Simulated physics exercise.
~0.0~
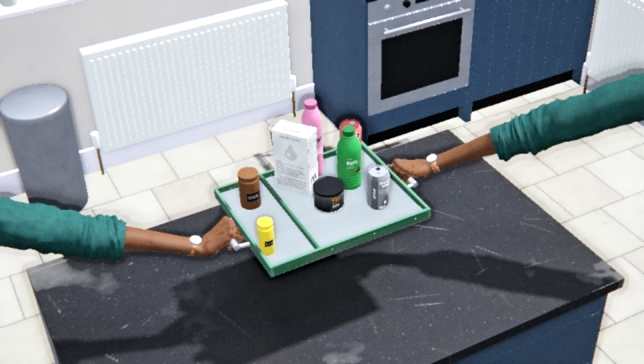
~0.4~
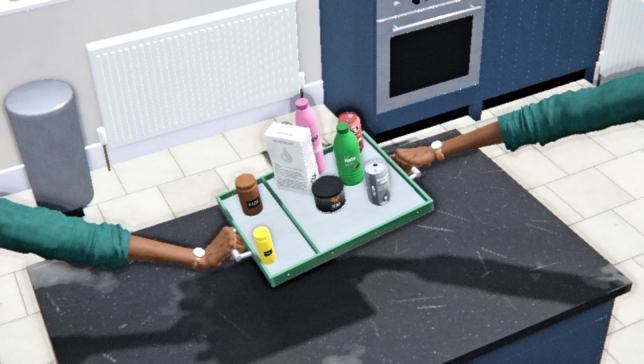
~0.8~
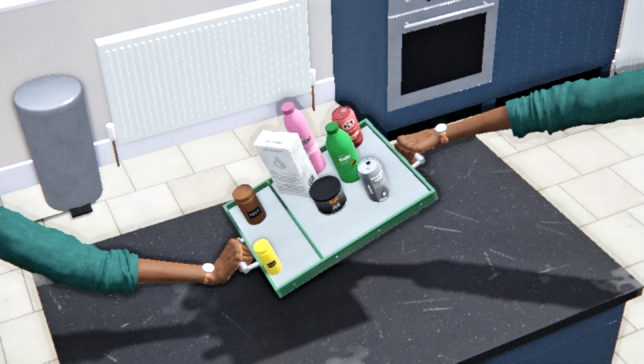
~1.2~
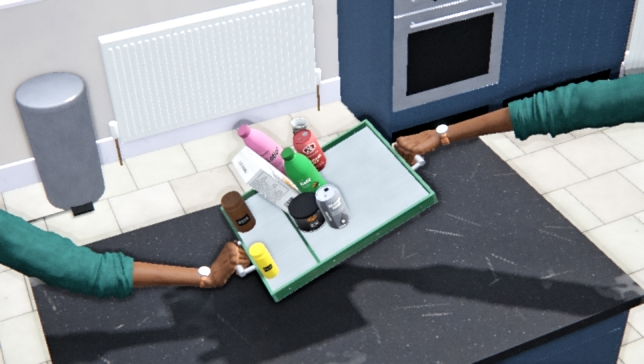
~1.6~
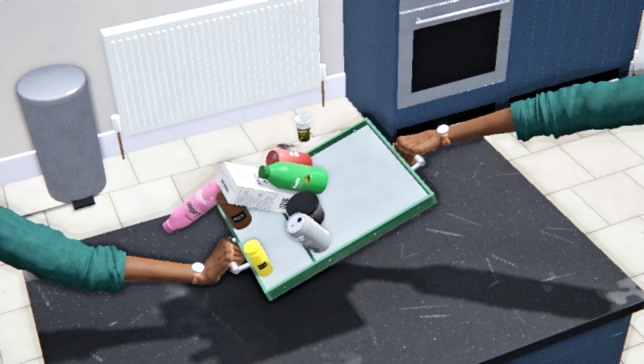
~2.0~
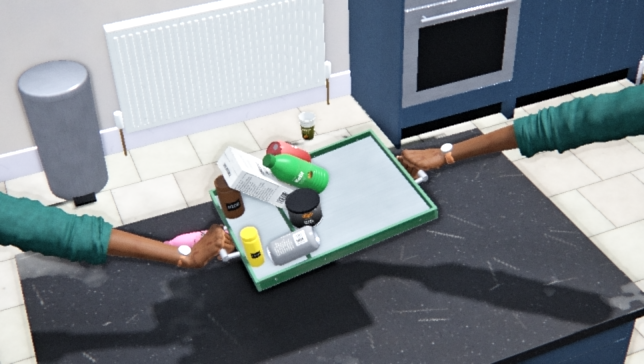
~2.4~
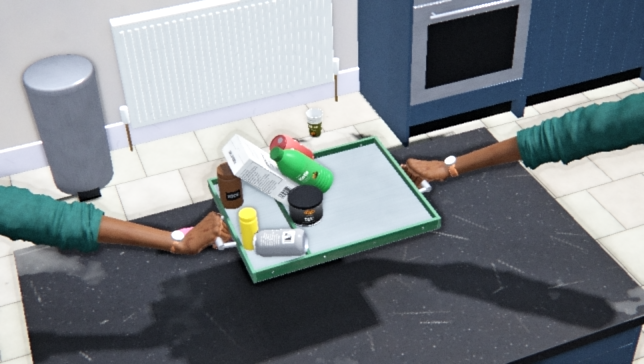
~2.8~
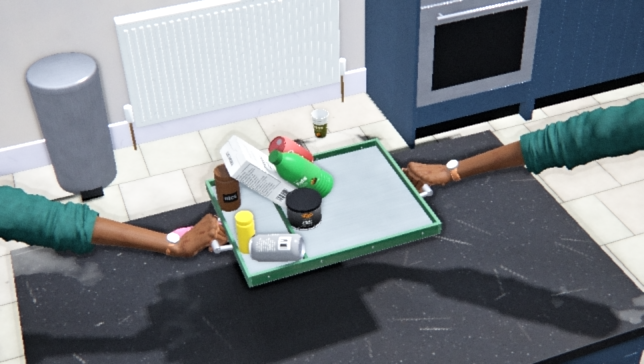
Two hands in green sleeves hold a green-rimmed tray above a dark kitchen counter, seen from above, with a grey bin, white radiator and blue oven unit behind. On it stand a brown jar and yellow shaker at left, and a white packet, pink and green bottles, black tub, grey can and red can beyond a cross bar. The left side dips and the items lean, then slide and topple leftward. The pink bottle tumbles over the edge onto the counter. The hands level the tray, leaving the packet, green bottle and both cans toppled, while the tub, jar and shaker stay upright.
